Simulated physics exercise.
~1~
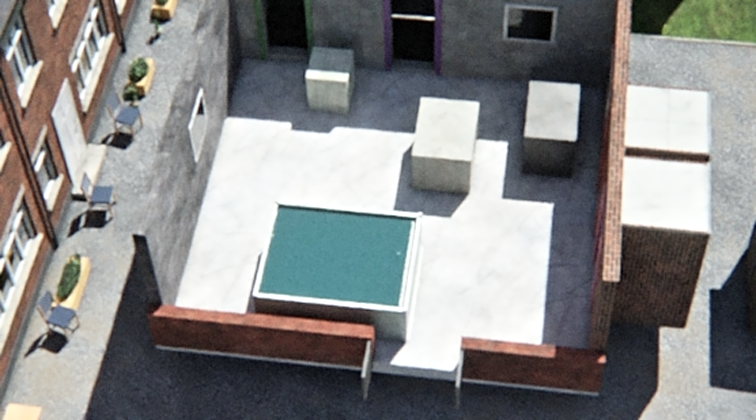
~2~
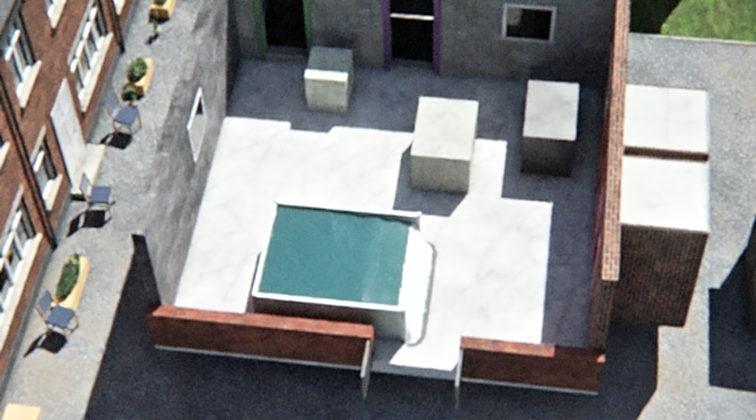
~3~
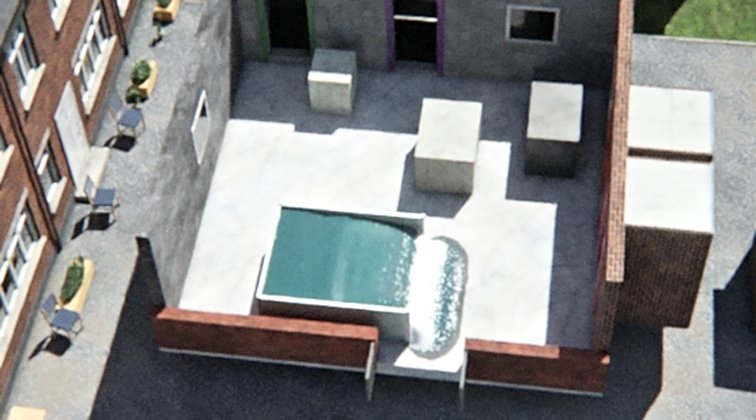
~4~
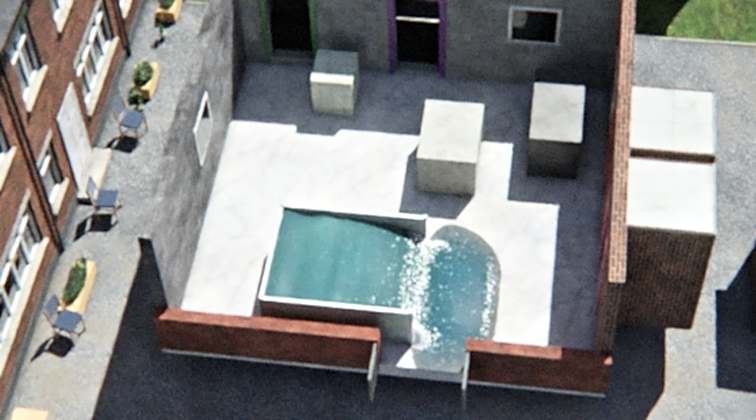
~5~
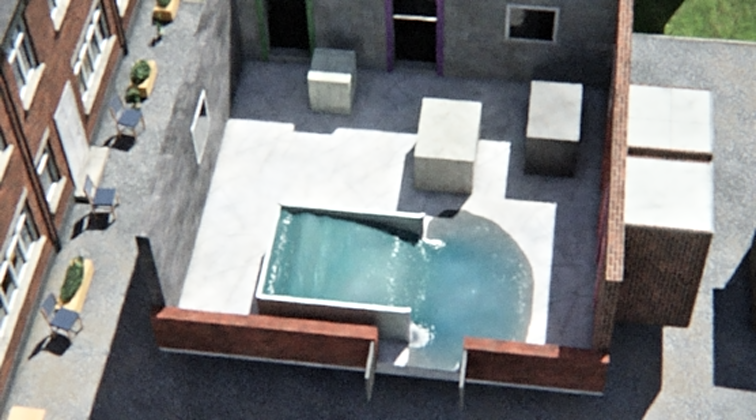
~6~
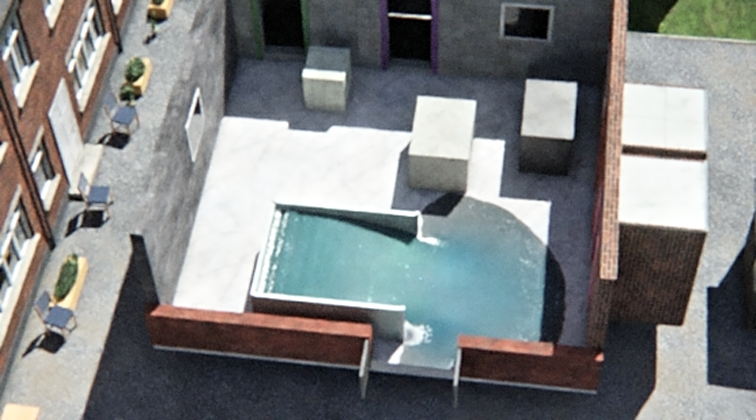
Teal water bursting from the right side of an open tank and spreading rightward across a pale walled yard past standing blocks.
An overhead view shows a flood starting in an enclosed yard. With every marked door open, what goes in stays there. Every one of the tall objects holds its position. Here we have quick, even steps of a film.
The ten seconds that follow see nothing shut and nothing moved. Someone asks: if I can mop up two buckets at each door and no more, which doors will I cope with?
At the end, the purple door stays within two buckets of inflow, the pink door passes two buckets of inflow, the red door passes two buckets of inflow, the green door stays within two buckets of inflow.
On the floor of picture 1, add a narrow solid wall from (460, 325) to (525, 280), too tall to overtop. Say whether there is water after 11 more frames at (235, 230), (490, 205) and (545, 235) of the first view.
Taking the points in the order given, they are high and dry, inundated and inundated.
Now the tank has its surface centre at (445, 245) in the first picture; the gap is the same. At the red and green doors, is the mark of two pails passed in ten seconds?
Short version: Red ends up above, green ends up below.
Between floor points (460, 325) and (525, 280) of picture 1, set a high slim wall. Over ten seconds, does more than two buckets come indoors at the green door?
Note: Green stays within.
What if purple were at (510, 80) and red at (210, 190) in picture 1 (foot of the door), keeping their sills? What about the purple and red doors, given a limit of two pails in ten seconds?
As I see it, the purple door tops the limit and the red door stays within the limit.
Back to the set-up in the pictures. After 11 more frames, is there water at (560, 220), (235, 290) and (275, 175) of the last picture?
In turn, the points end up soaked, high and dry and high and dry.
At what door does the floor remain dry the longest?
It's the green-painted one.
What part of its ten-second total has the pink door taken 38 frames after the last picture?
Some 100 per cent.
A moment on, water covers 30 % of the floor; the purple door not reached, the pink door far over two buckets in, the red door wet at the sill, nothing in, the green door not reached.
Next, water covers 35 % of the floor; the purple door not reached, the pink door far over two buckets in, the red door under two buckets in, the green door not reached.
Then, water covers 40 % of the floor; the purple door not reached, the pink door far over two buckets in, the red door over two buckets in, the green door not reached.
Later, water covers 65 % of the floor; the purple door under two buckets in, the pink door far over two buckets in, the red door far over two buckets in, the green door wet at the sill, nothing in.
In the end, water covers 95 % of the floor; the purple door under two buckets in, the pink door far over two buckets in, the red door far over two buckets in, the green door wet at the sill, nothing in.
